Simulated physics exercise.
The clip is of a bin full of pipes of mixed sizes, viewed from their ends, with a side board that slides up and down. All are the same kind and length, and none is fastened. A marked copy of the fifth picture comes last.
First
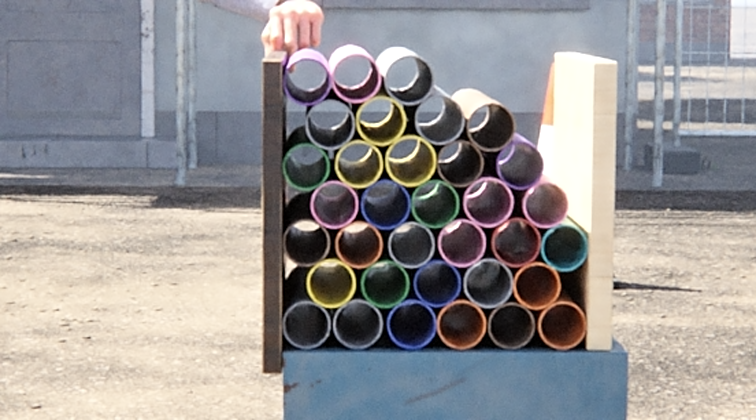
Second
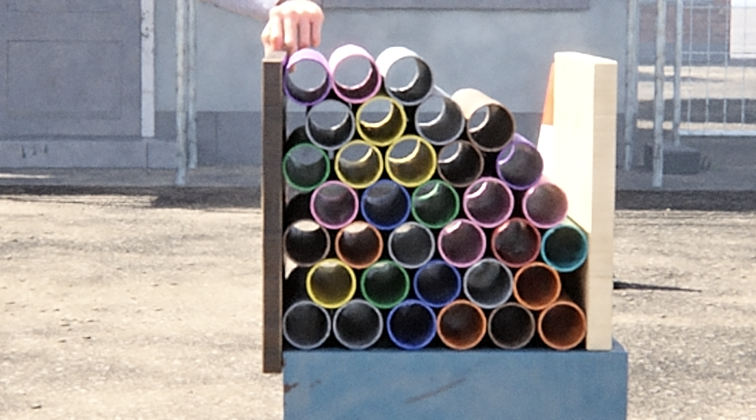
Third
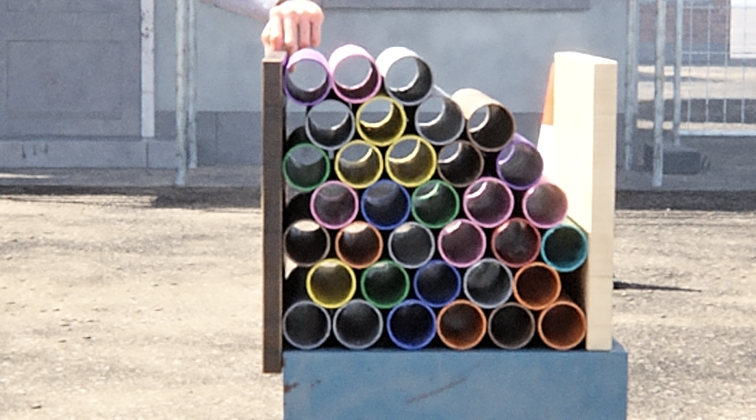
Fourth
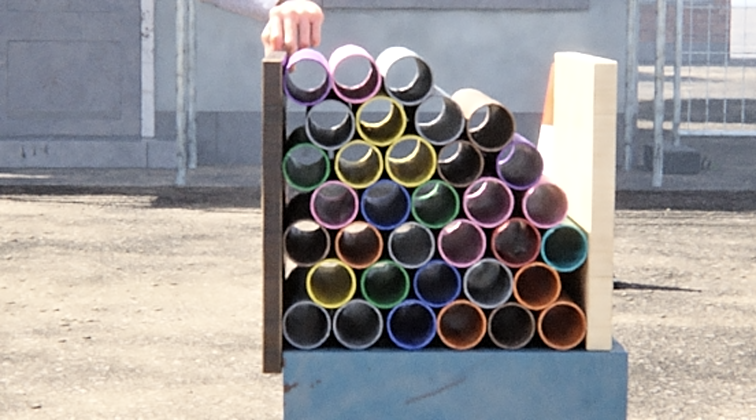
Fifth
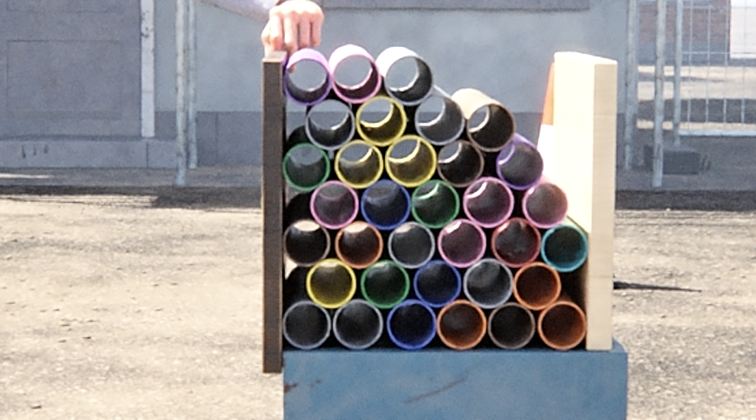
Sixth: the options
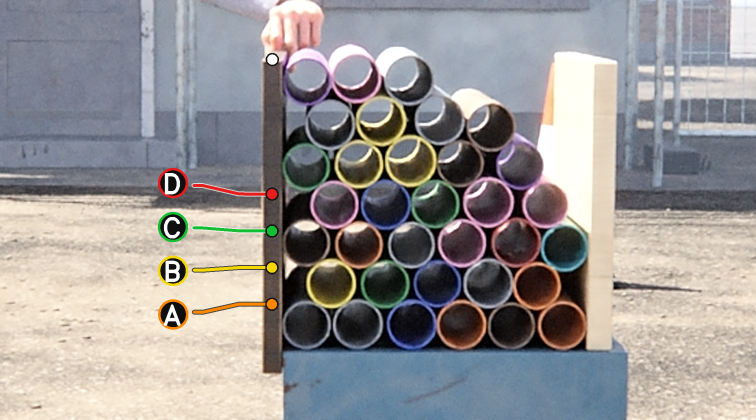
A hand rests still on the dark side board beside a stack of colourful pipes.
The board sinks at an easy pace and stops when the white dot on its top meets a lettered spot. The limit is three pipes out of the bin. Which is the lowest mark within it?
Mark D is as low as it can go.
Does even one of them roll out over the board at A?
Yes, at A.
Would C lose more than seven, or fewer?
It loses fewer than seven.
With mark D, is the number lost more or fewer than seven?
At D, fewer than seven.
On the marked copy, A at (272, 304); B at (272, 267); C at (272, 231); D at (272, 194); the white dot at (272, 60).
Taking D. A third of the way, top of the board (283, 123).
Two thirds of the way, top of the board (283, 193).
When it is over, top of the board (283, 193), one out over the board.
As for the rest, A more than three out over the board; B four out over the board; C four out over the board.
